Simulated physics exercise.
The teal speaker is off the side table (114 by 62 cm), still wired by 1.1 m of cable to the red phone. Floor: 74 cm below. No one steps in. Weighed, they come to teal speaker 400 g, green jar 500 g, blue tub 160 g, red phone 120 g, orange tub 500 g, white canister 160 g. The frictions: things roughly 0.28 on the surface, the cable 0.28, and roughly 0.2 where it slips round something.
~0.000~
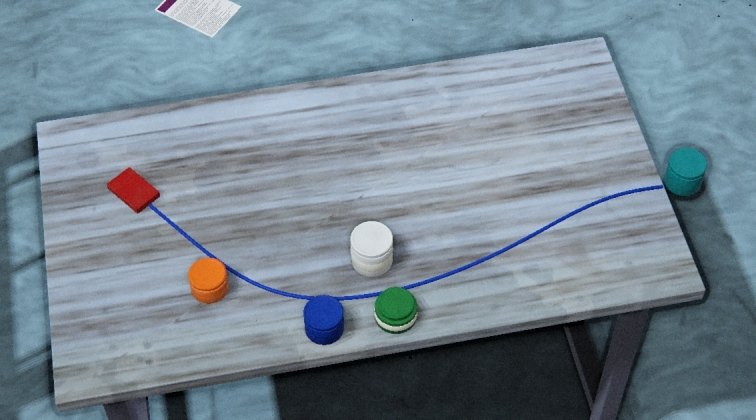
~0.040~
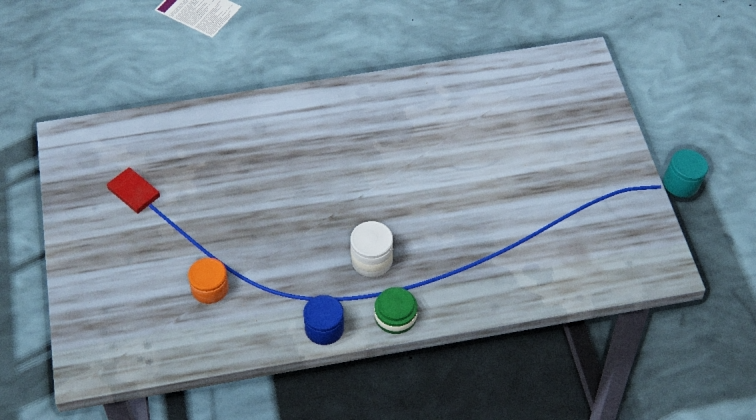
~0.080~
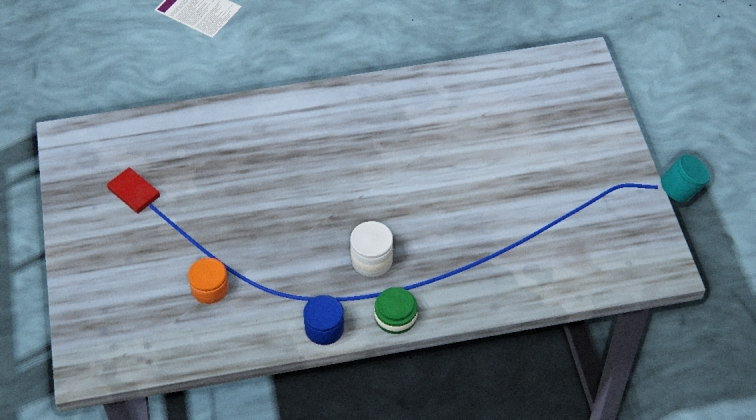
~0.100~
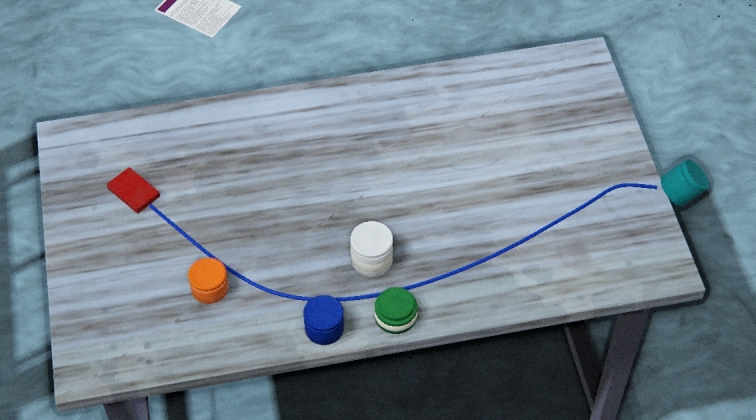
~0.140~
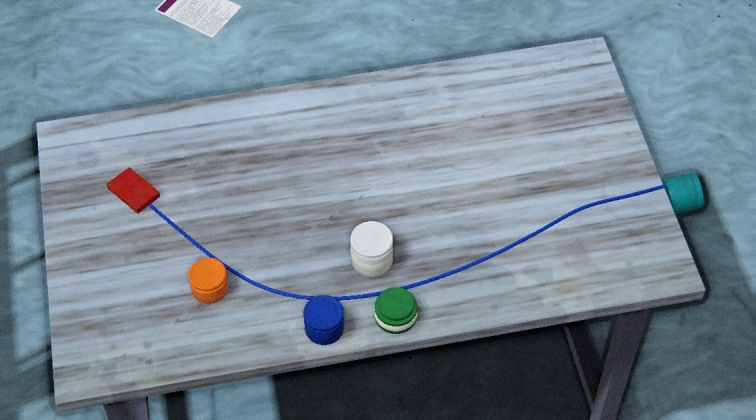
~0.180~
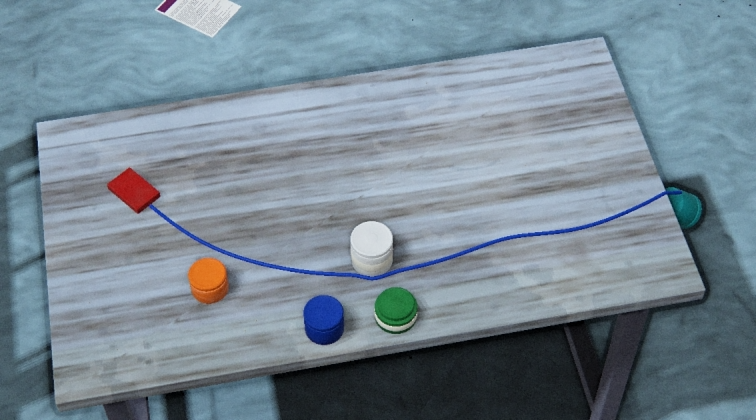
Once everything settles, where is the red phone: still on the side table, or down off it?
The red phone is down off it.
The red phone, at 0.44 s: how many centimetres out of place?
Red phone: About 30 cm.
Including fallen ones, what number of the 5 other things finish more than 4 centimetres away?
Count recorded: 2.
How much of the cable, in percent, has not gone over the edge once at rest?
I'd put it at close to 0 per cent.
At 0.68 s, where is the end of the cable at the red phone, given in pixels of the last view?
Estimated pixel: (600, 234).
At 0.4 s, the cable's tail end at (309, 234); red phone 30 cm off its start, white canister 14 cm off its start, teal speaker over the edge.
At 0.7 s, the cable's tail end at (600, 234); red phone 83 cm off its start, white canister 17 cm off its start, teal speaker over the edge.
At 0.9 s, the cable has left the top; red phone over the edge, white canister 17 cm off its start at (393, 162), teal speaker over the edge.
At 1.2 s, the cable has left the top; red phone over the edge, white canister 17 cm off its start, teal speaker over the edge.
At 2.4 s, the cable has left the top; red phone over the edge, white canister 17 cm off its start at (393, 162), teal speaker over the edge.
